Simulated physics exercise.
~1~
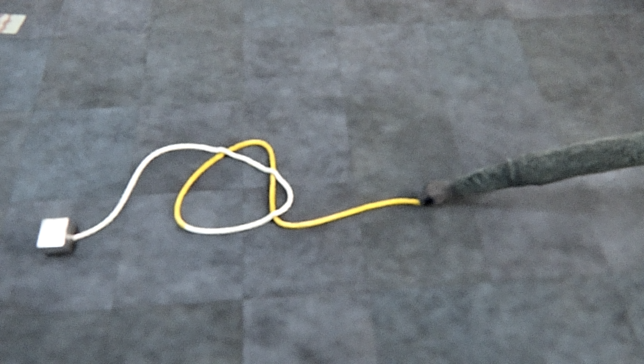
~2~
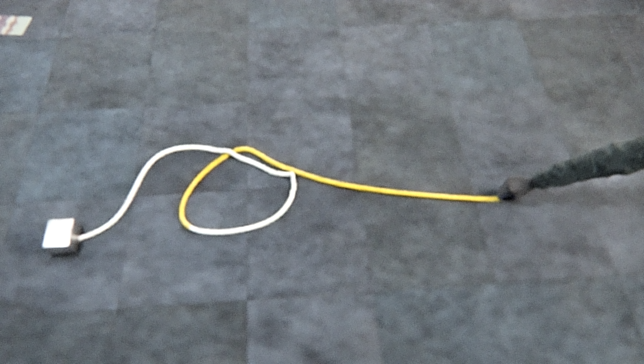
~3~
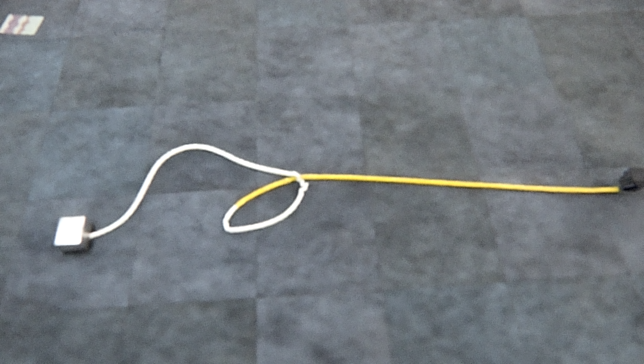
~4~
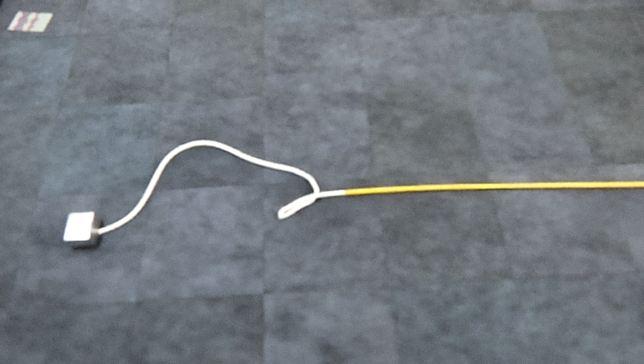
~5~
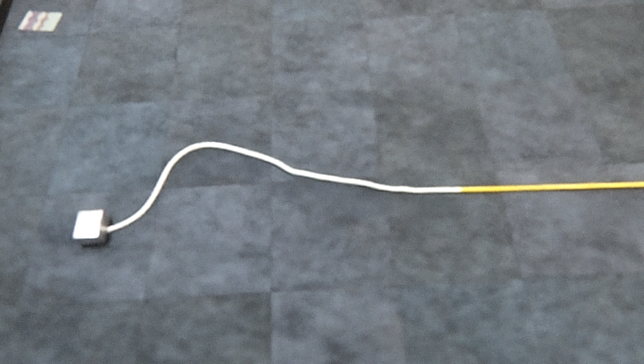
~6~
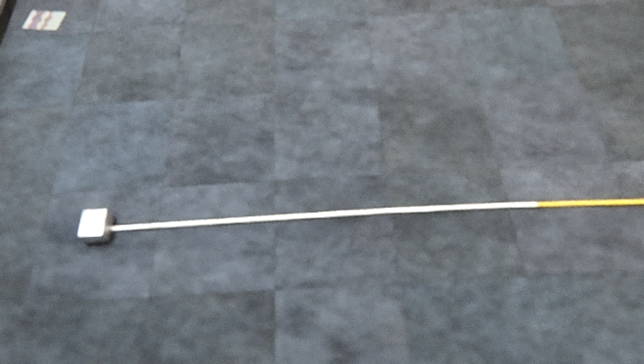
Arm pulling the yellow end of a looped white and yellow rope rightward, the loops shrinking and slipping out until it lies straight.
